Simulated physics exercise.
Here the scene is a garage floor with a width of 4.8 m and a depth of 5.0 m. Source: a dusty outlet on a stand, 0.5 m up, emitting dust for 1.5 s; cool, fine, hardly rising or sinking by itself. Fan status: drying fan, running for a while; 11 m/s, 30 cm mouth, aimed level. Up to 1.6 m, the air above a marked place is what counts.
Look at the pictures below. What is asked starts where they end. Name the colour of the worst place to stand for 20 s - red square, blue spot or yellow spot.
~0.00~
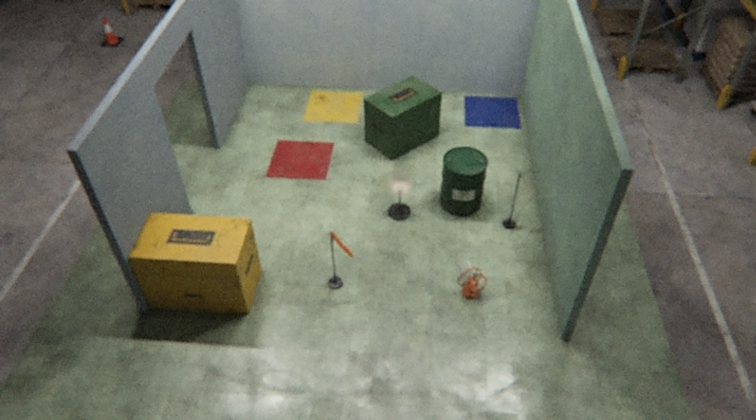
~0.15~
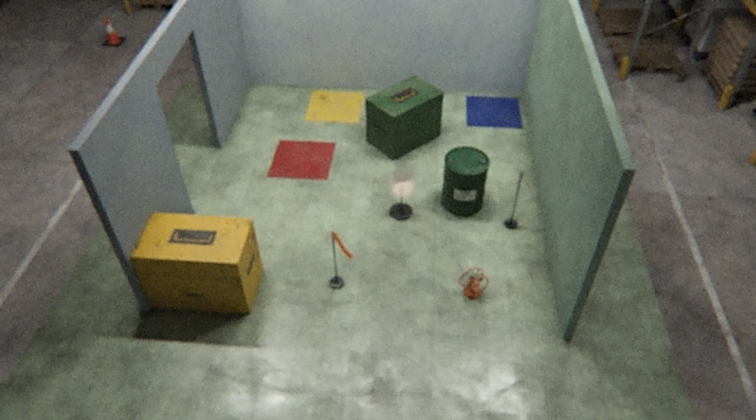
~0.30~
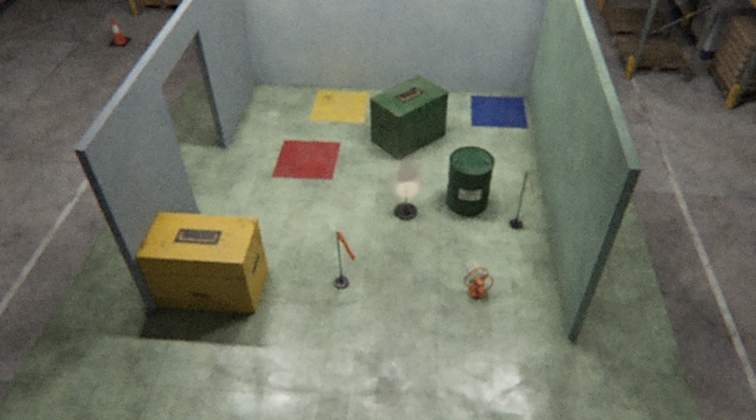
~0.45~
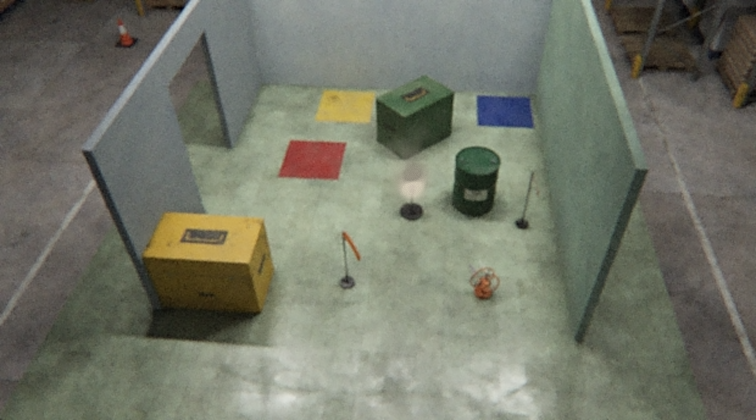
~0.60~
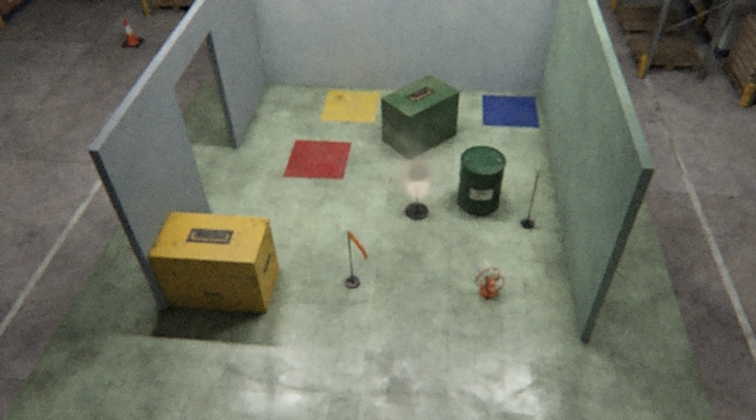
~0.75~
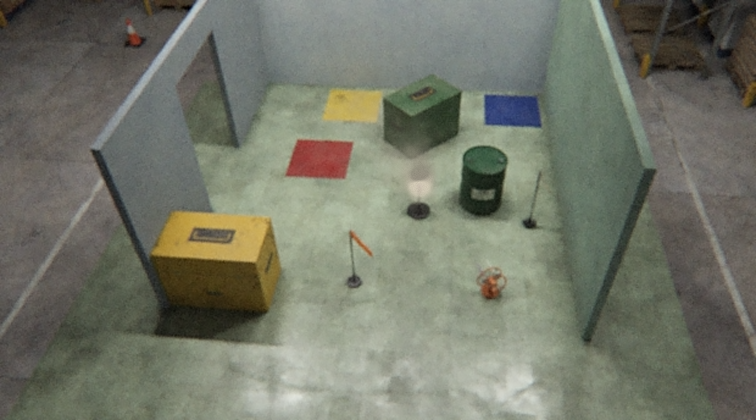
Yellow.
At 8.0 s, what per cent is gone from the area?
About 50 per cent.
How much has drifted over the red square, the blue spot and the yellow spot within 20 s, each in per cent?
30 % red, 15 % blue, 60 % yellow.
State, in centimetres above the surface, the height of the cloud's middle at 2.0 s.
About 60 cm up.
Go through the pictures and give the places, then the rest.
The dust is thickest near (400, 184), the dusty outlet on a stand stands at (400, 191) and the drying fan is at (472, 281), in the first picture.
The dust is thickest near (403, 184), the red square is centred on (302, 159), the blue spot is centred on (493, 112) and the yellow spot is centred on (335, 106), in the second picture.
The dust is thickest near (407, 183) and reaches out to (407, 159) and a ribbon ends at (355, 259), in the third picture.
The dust is thickest near (412, 181) and reaches out to (399, 140), the top of a packing case is at (204, 237) and the top of a packing case is at (415, 95), in the fourth picture.
The dust is thickest near (416, 177) and reaches out to (384, 126), in the fifth picture.
The dust is thickest near (417, 172) and reaches out to (369, 113) and a ribbon ends at (372, 256), in the sixth picture.
By 2.0 s, 10 % has passed over the red square, 3 % over the blue spot and 25 % over the yellow spot; 0 % has left the area, and the middle of the rest is near (366, 105).
By 4.0 s, 18 % has passed over the red square, 7 % over the blue spot and 53 % over the yellow spot; 11 % has left the area, and the middle of the rest is near (294, 31).
By 8.0 s, 20 % has passed over the red square, 11 % over the blue spot and 54 % over the yellow spot; 50 % has left the area, and the middle of the rest is near (315, 102).
By 20.0 s, 26 % has passed over the red square, 14 % over the blue spot and 57 % over the yellow spot; 77 % has left the area, and the middle of the rest is near (301, 128).
